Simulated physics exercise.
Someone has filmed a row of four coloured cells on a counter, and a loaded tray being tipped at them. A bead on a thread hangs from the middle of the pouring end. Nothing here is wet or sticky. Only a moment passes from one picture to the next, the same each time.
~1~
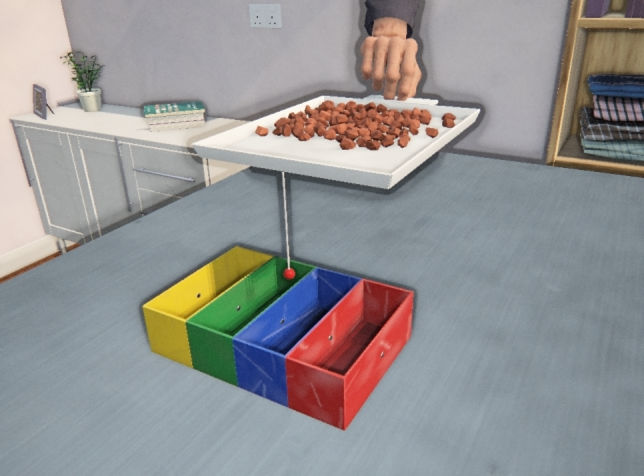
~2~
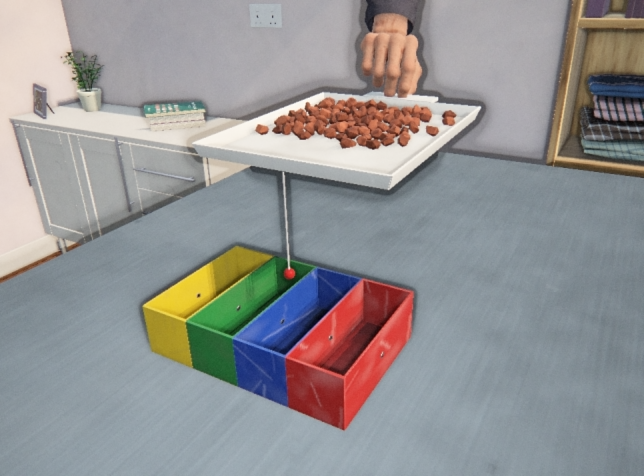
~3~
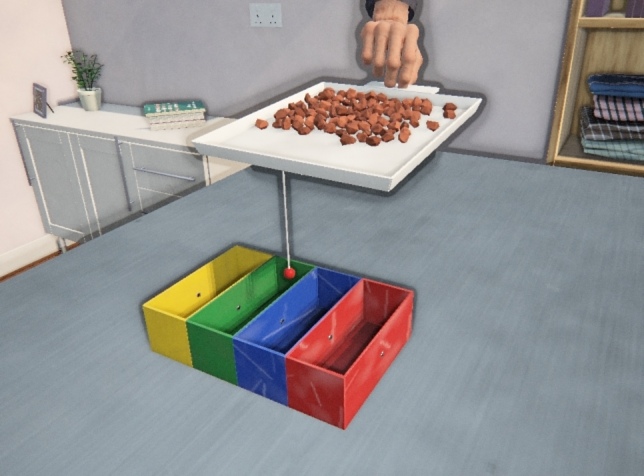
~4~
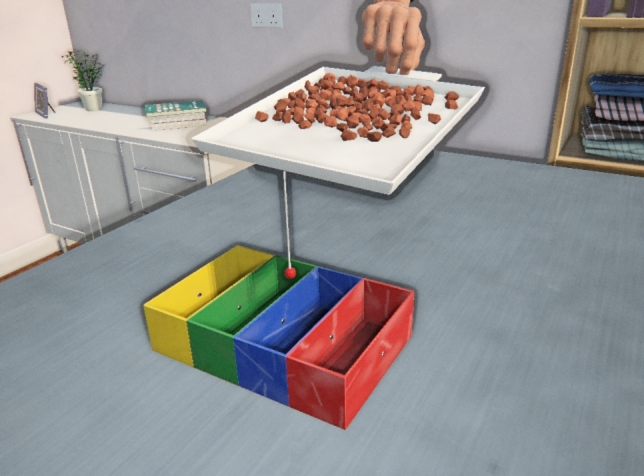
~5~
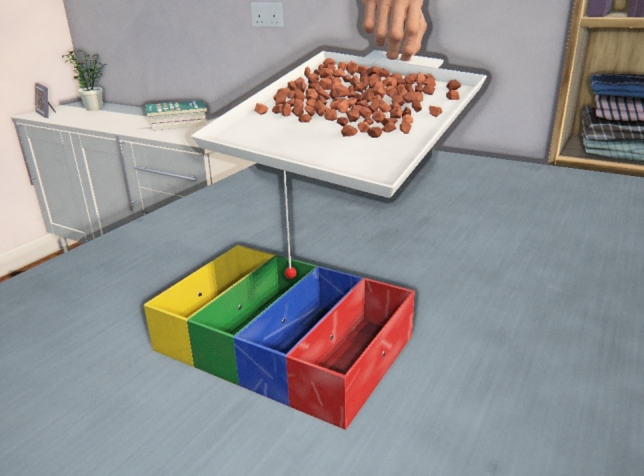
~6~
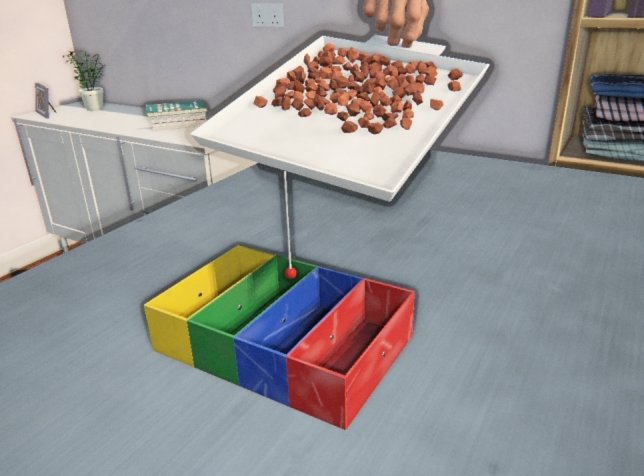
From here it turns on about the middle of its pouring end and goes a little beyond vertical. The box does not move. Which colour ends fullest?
Fullest: The red cell.
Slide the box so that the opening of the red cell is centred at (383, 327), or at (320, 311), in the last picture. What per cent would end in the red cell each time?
In turn 50 and 30 in a hundred.
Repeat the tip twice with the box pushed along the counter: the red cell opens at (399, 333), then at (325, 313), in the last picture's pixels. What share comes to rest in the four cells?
Near 90 % and 40 %.
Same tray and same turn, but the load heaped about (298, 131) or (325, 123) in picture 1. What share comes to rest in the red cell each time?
Roughly 50 per cent, and 40 per cent.
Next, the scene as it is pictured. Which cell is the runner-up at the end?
In second place: That blue cell.
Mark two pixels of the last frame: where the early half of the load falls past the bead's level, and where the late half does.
The first part at (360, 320); the rest at (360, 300).
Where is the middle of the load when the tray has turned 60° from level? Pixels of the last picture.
Roughly at (348, 169).
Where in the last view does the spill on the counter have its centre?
Around (444, 436).
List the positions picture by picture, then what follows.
Corners of the pouring end at (199, 143) and (389, 172), level; middle of the load at (352, 124), bits of crushed brick; bead on its thread at (289, 274); yellow cell at (168, 332); green cell at (212, 349); blue cell at (261, 367); red cell at (315, 388), in the first frame.
Corners of the pouring end at (199, 142) and (389, 173), level; middle of the load at (352, 122), in the second frame.
Corners of the pouring end at (198, 140) and (389, 175), tipped barely, lowest at the right corner; middle of the load at (352, 115), in the third frame.
Corners of the pouring end at (198, 137) and (390, 179), tipped a little, lowest at the right corner; middle of the load at (353, 106), in the fourth frame.
Corners of the pouring end at (198, 135) and (390, 183), tipped a little, lowest at the right corner; middle of the load at (353, 96), in the fifth frame.
Corners of the pouring end at (197, 132) and (390, 187), tipped clearly, lowest at the right corner; middle of the load at (354, 87); yellow cell at (169, 331); green cell at (213, 348); blue cell at (262, 367); red cell at (317, 388), in the sixth frame.
Soon after the last picture, tray tipped steeply; most on the tray; a stray few in the red cell; about a quarter falling or outside the box.
A little later, tray tipped right over; a small part on the tray; about a third in the red cell; about a quarter in the blue cell; a stray few in the green cell; about a third falling or outside the box.
Later still, tray tipped past a quarter turn; about half in the red cell; about a quarter in the blue cell; a stray few in the green cell; about a third falling or outside the box.
At rest, tray tipped past a quarter turn; about half in the red cell; about a quarter in the blue cell; a stray few in the green cell; none in the yellow cell; about a third outside the box.
